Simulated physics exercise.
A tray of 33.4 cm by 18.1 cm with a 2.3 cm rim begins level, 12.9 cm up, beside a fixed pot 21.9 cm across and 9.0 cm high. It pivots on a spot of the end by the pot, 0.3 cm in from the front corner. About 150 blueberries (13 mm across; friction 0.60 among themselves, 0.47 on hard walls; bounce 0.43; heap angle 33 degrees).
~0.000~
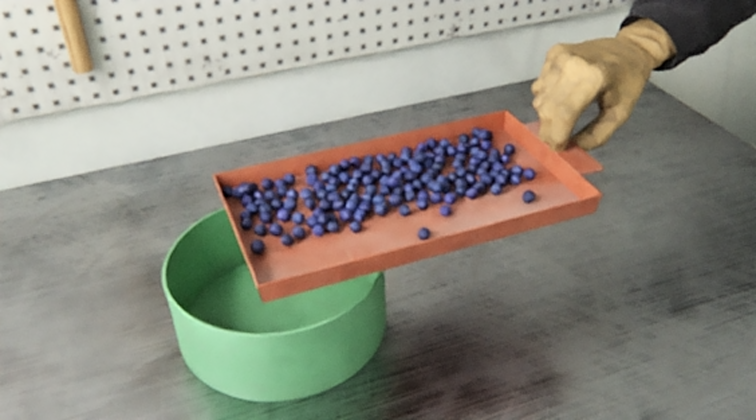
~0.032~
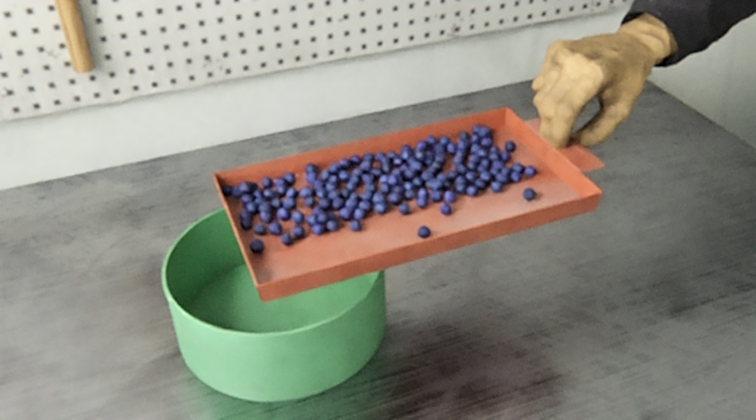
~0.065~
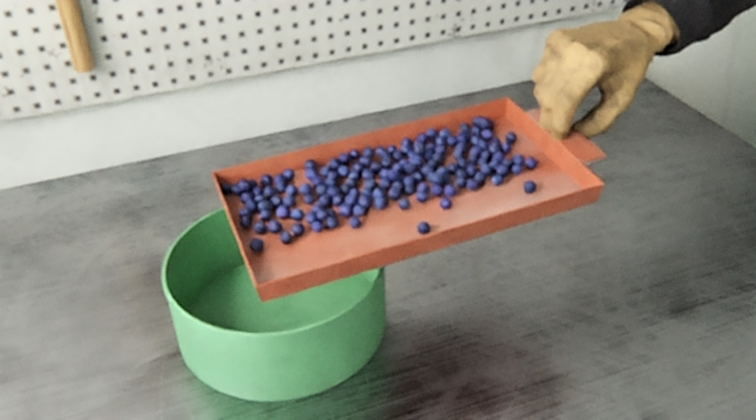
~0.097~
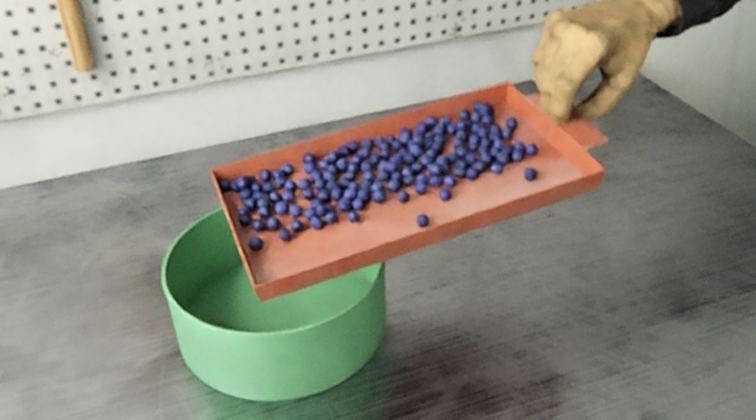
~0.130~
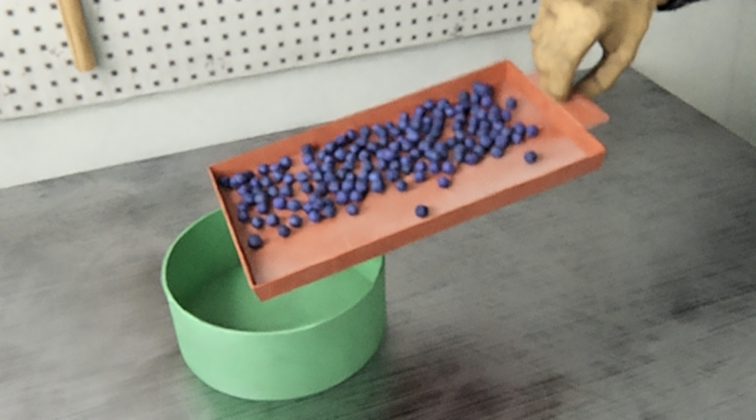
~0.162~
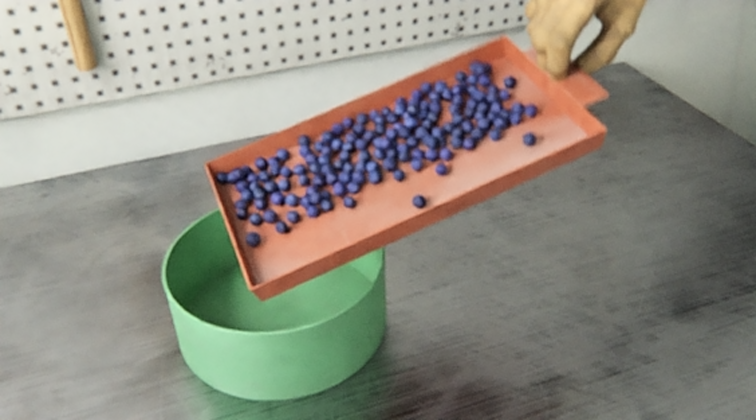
A dark, streaked tabletop in front of a white pegboard with a wooden handle hanging at the upper left is seen from above at an angle. A gloved hand at the right grips a shallow orange-red tray of many blueberries, its left end over a round green pot. The hand raises the right end, slowly then faster, tilting the tray leftward while the berries stay spread across it and the camera stays still.
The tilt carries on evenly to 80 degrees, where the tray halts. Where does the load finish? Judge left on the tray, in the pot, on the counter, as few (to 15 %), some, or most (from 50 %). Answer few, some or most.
Tray: Some, pot: Few, counter: Most.
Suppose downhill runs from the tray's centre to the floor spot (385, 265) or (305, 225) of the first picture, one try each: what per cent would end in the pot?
About 0 and 35 per cent.
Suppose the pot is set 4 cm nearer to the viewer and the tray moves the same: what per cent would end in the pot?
In that case some 15 per cent.
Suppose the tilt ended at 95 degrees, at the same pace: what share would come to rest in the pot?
It would be near 0 per cent.
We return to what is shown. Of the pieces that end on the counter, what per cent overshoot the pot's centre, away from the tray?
Roughly 100 per cent.
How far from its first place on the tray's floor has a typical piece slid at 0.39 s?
About 3 cm.
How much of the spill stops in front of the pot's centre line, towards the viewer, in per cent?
Roughly 90 per cent.
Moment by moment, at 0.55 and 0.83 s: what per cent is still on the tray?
About 100, 35.
After 0.39 s, tilt 47 degrees; the tray holds 100 %, the pot 0 %.
Then, at 0.55 s, tilt 70 degrees; the tray holds 100 %, the pot 0 %.
Then, at 0.83 s, tilt 80 degrees; the tray holds 35 %, the pot 0 %.
At rest (1.8 s), tray 25 %, pot 0 %, counter 75 %.
